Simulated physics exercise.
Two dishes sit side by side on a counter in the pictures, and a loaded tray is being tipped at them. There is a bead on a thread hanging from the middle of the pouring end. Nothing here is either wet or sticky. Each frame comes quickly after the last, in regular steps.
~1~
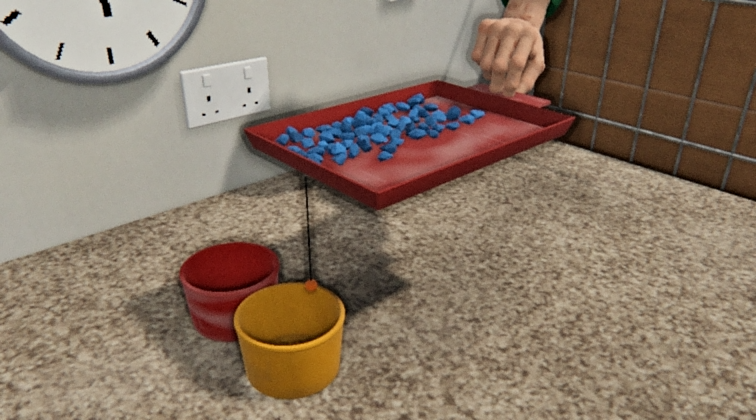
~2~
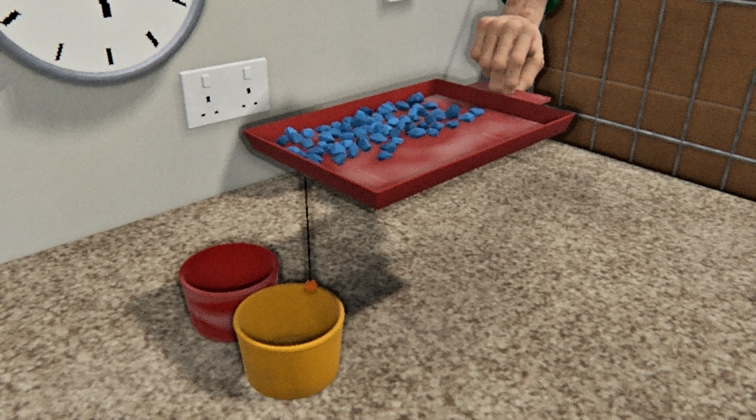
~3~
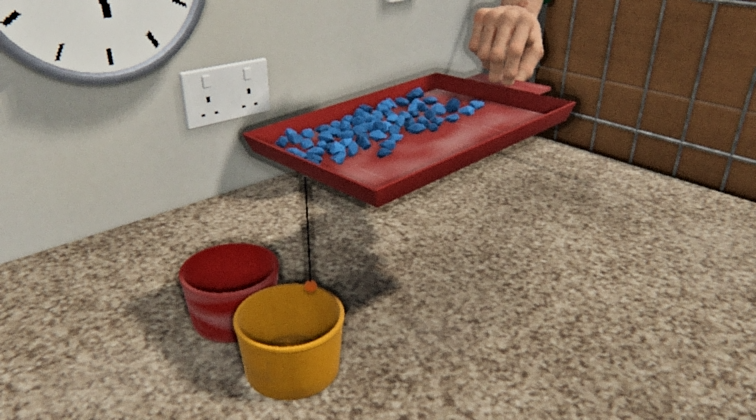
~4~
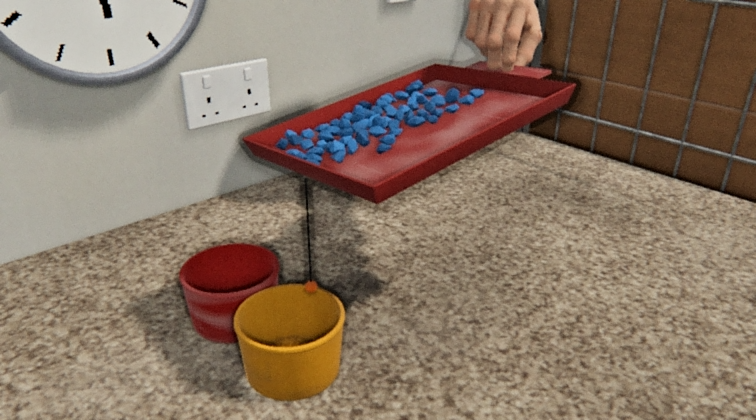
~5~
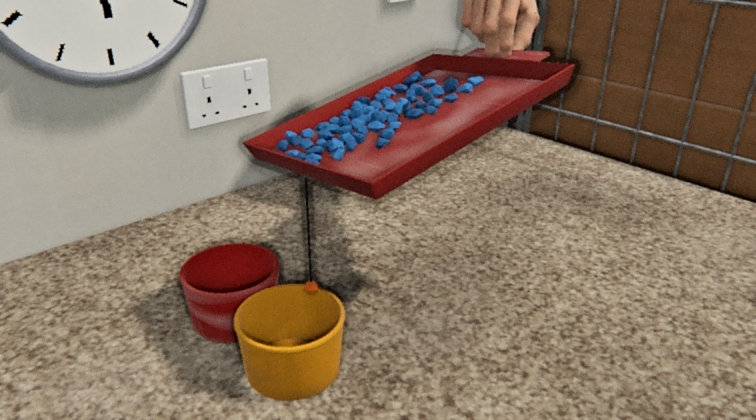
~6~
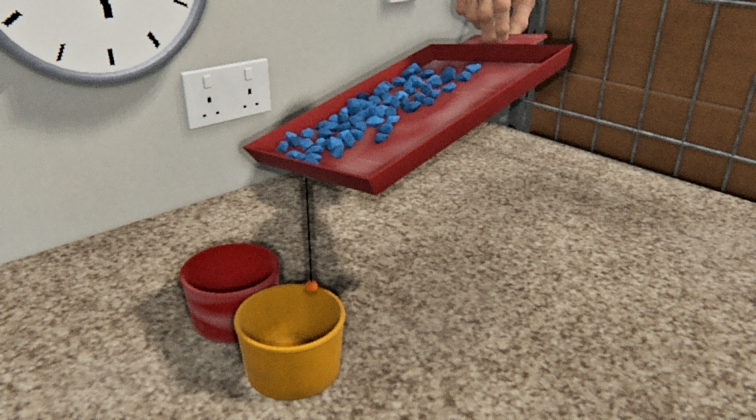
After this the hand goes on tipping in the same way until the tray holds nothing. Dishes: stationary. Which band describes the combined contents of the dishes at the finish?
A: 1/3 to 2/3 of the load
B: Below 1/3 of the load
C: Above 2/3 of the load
(C) Above 2/3 of the load.
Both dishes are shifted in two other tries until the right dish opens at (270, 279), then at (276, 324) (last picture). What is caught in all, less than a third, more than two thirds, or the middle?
Above two thirds, then in the middle band.
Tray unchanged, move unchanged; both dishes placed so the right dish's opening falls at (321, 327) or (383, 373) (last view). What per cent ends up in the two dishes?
Close to 90 in a hundred, then close to 0 in a hundred.
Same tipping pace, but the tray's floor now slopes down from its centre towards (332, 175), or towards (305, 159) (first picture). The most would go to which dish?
Toward the first point it's the dish to the right; toward the second, the dish to the left.
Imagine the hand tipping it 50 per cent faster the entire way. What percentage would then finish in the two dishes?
That comes out at roughly 80 per cent.
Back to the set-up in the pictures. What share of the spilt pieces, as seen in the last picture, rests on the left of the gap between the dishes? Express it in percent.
Estimate: About 10 in every hundred.
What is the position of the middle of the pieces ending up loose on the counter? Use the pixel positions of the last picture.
Estimate: About (314, 315).
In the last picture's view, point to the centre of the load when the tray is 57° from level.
Near (308, 117).
Just after the last frame, tray tipped steeply; every one on the tray.
A moment on, tray tipped right over; roughly a quarter on the tray; just a few in the right dish; roughly half in the left dish; about a tenth outside both; roughly a quarter in the air.
Further on, tray tipped past a quarter turn; just a few in the right dish; the larger part in the left dish; roughly a quarter outside both.
When it is over, tray tipped past a quarter turn; just a few in the right dish; the larger part in the left dish; roughly a quarter outside both.
